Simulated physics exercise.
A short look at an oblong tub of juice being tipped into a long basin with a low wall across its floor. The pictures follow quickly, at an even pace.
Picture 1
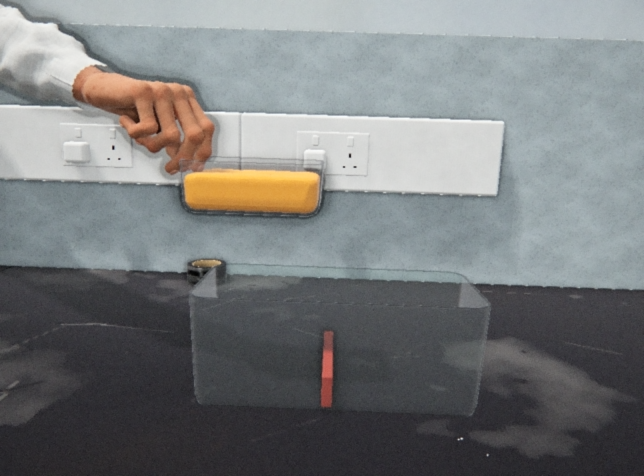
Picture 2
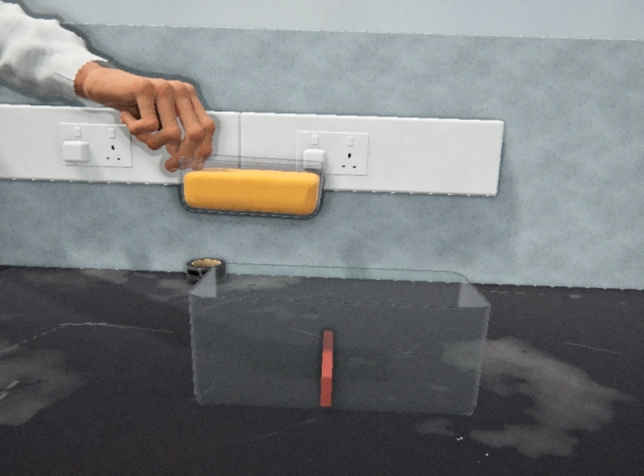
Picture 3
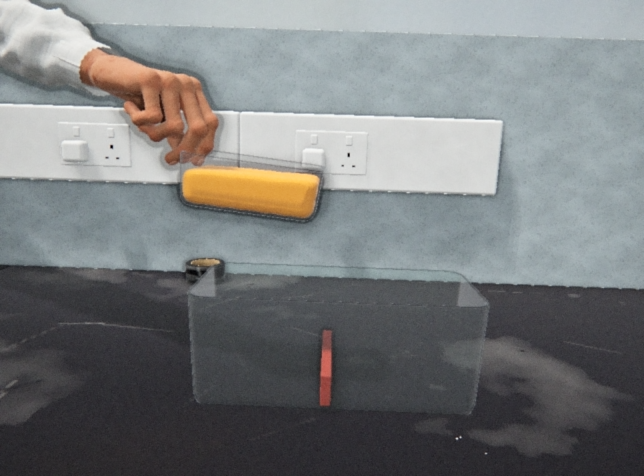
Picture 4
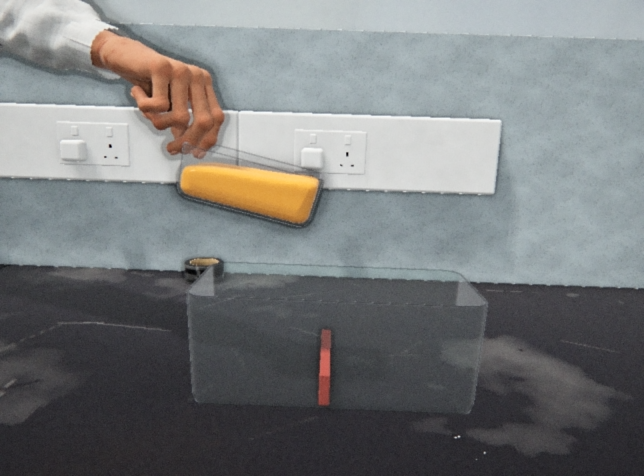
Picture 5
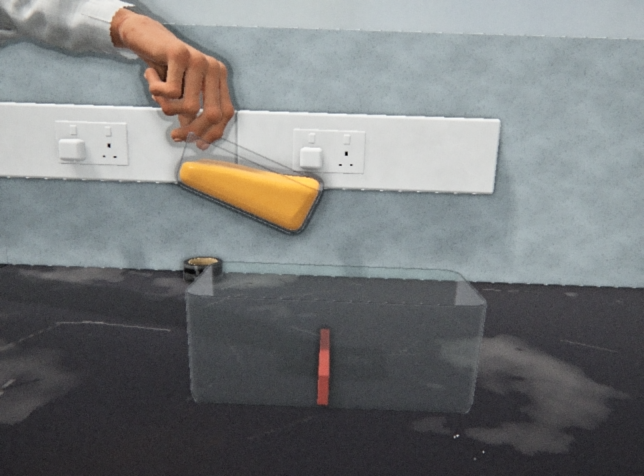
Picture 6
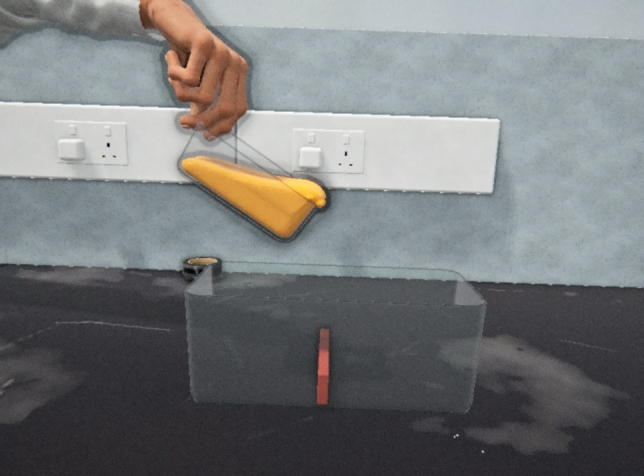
In the video, a hand holds a clear oblong tub of orange juice above a long transparent basin with a low red wall inside, then tilts it increasingly down to the right until a little juice slips over its edge.
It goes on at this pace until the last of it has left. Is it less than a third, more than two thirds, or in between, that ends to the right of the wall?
In the end over two thirds is right of the wall.
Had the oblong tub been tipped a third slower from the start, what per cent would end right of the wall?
Some 75 per cent.
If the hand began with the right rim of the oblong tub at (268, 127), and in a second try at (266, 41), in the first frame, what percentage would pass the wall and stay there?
About 25 and 50 per cent.
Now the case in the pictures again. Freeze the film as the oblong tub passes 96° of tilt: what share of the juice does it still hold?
About 5 per cent.
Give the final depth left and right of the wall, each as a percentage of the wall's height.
Left about 20, right about 50.
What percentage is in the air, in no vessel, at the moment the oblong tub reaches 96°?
It comes to 25 per cent or so.
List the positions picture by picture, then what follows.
In the first picture, tilt 0°; pouring edge (322, 165); surface from (195, 173) to (319, 177); the long basin's rim runs from (203, 280) to (475, 290); the wall's top is at (328, 353).
In the second picture, tilt 1°; pouring edge (322, 166); surface from (194, 171) to (320, 177).
In the third picture, tilt 6°; pouring edge (322, 171); surface from (194, 169) to (319, 180).
In the fourth picture, tilt 13°; pouring edge (322, 178); surface from (193, 166) to (319, 182).
In the fifth picture, tilt 22°; pouring edge (321, 189); surface from (192, 163) to (321, 184).
In the sixth picture, tilt 33°; pouring edge (317, 202); surface from (192, 159) to (304, 185); 6 per cent is over the edge.
A moment on, the oblong tub is tipped on its side and 6 per cent is still to pour, 3 is left of the wall and 65 right of it.
Next, the oblong tub is tipped right over and 1 per cent is still to pour, 19 is left of the wall and 77 right of it.
Then the oblong tub is tipped right over and 0 per cent is still to pour, 23 is left of the wall and 76 right of it.
Later the oblong tub is tipped right over and 0 per cent is still to pour, 23 is left of the wall and 75 right of it.
In the end 23 per cent lies left of the wall, 75 right of it and 2 outside.
